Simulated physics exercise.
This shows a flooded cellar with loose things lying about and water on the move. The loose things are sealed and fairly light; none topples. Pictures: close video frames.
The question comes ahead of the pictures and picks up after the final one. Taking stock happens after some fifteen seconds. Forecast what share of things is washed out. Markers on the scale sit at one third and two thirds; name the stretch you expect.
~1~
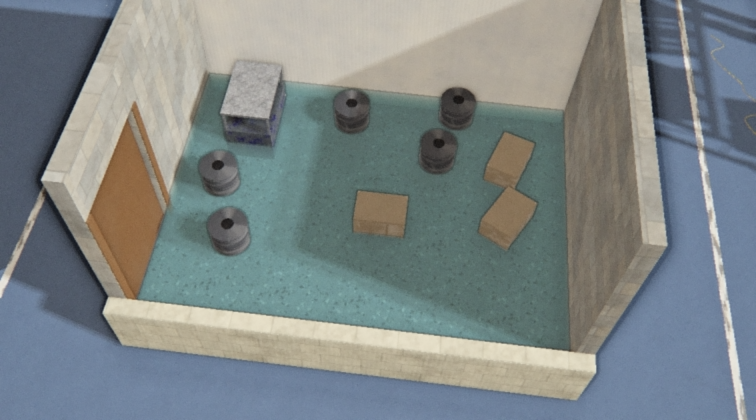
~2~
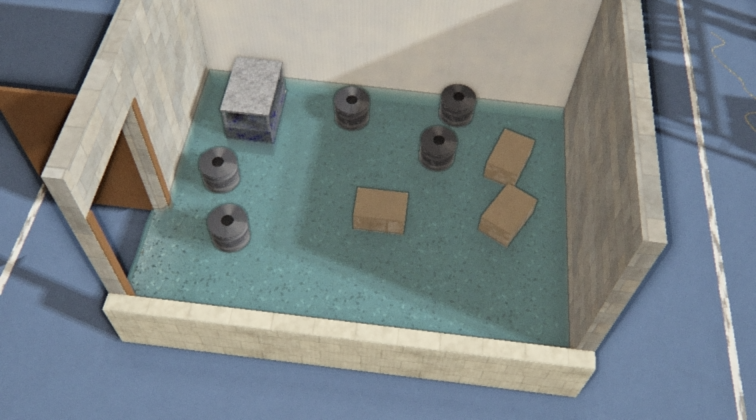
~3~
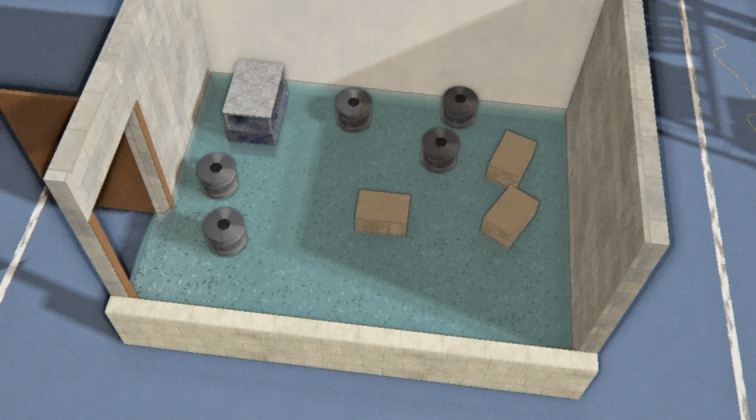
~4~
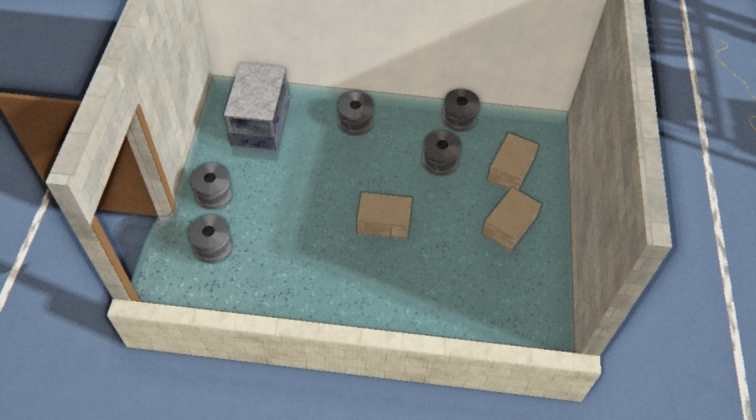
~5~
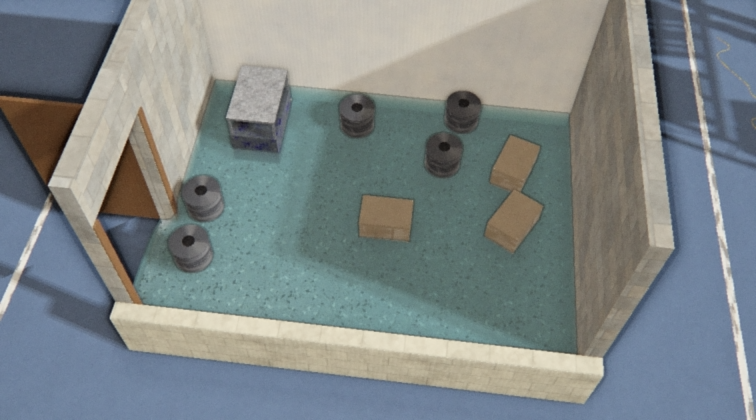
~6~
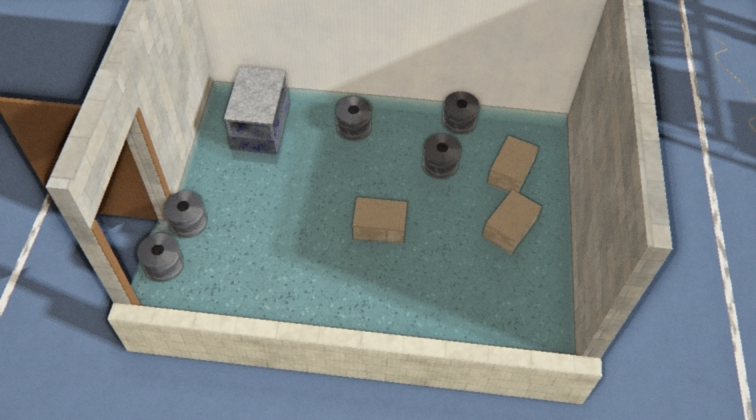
The result is a middle share, a third to two thirds.
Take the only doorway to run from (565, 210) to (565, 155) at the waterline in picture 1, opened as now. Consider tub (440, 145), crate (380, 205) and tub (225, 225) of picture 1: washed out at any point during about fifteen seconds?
The three give escape, escape and no escape, in that order.
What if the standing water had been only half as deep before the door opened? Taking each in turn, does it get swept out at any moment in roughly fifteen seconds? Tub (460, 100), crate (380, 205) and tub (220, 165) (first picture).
Going item by item, that's still there, then exited, then exited.
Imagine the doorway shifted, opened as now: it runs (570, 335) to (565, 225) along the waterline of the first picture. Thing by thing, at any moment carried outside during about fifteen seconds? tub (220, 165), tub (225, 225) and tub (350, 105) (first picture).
Item one doesn't escape, item two doesn't escape, item three doesn't escape.
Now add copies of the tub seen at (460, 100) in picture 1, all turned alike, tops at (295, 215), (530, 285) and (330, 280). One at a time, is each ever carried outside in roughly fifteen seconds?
Summary in sequence: Exits at some point, never leaves, exits at some point.
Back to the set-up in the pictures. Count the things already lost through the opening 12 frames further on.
Count: 2.
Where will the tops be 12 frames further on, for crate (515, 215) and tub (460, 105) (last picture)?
Approximately (480, 223) for one and (430, 109) for the other.
A moment on, 2 of 8 are out; 6 afloat.
Next, 2 of 8 are out; 6 afloat.
Later, 3 of 8 are out; 5 afloat.
In the end, 3 of 8 are out; 5 afloat.
